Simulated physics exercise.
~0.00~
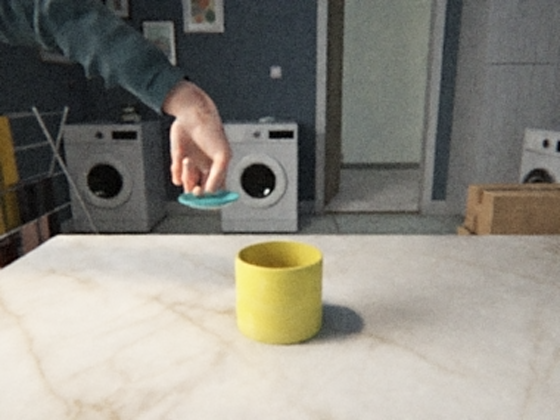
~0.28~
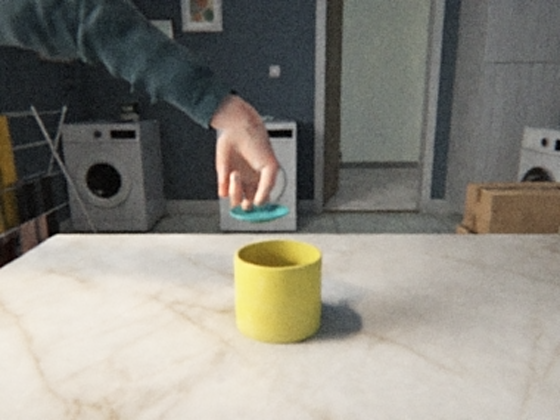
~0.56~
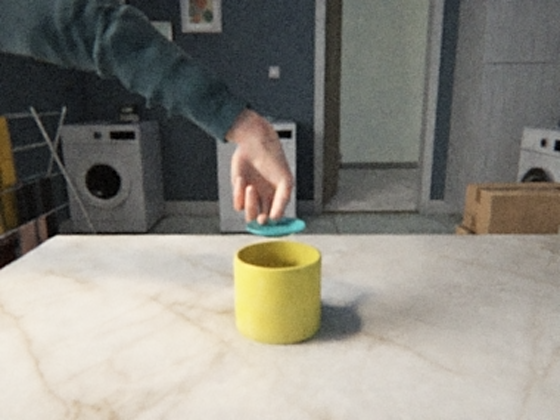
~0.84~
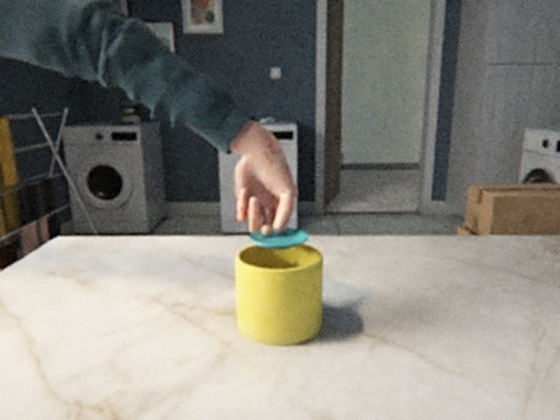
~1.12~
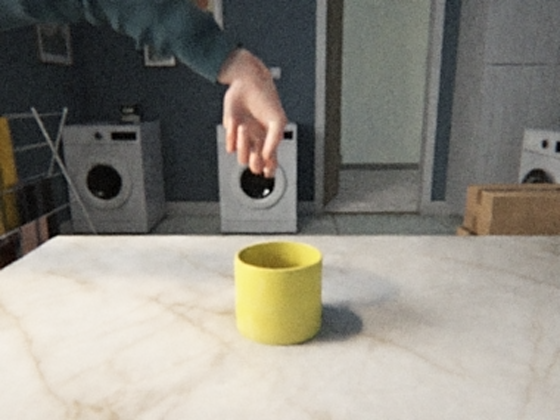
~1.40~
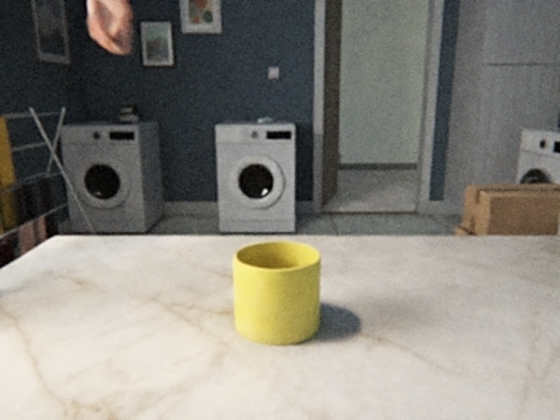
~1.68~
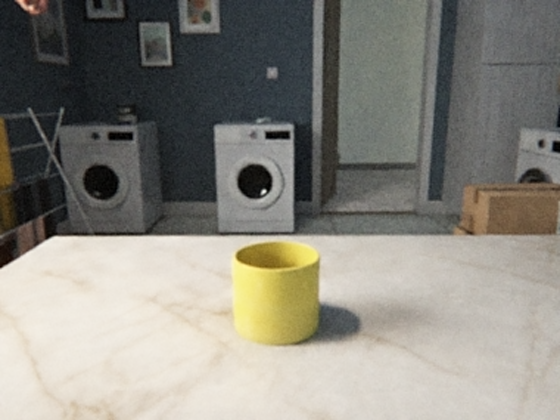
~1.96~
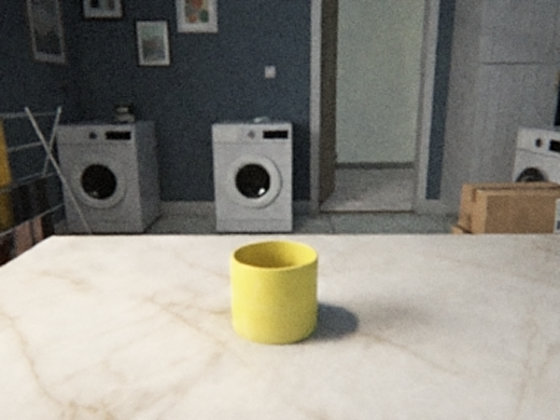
The footage shows a hand lowering a small turquoise plate rightward and down onto the rim of a yellow container on a marble table; the plate drops inside, and the empty hand withdraws up to the left, leaving the container standing alone with the plate out of sight.
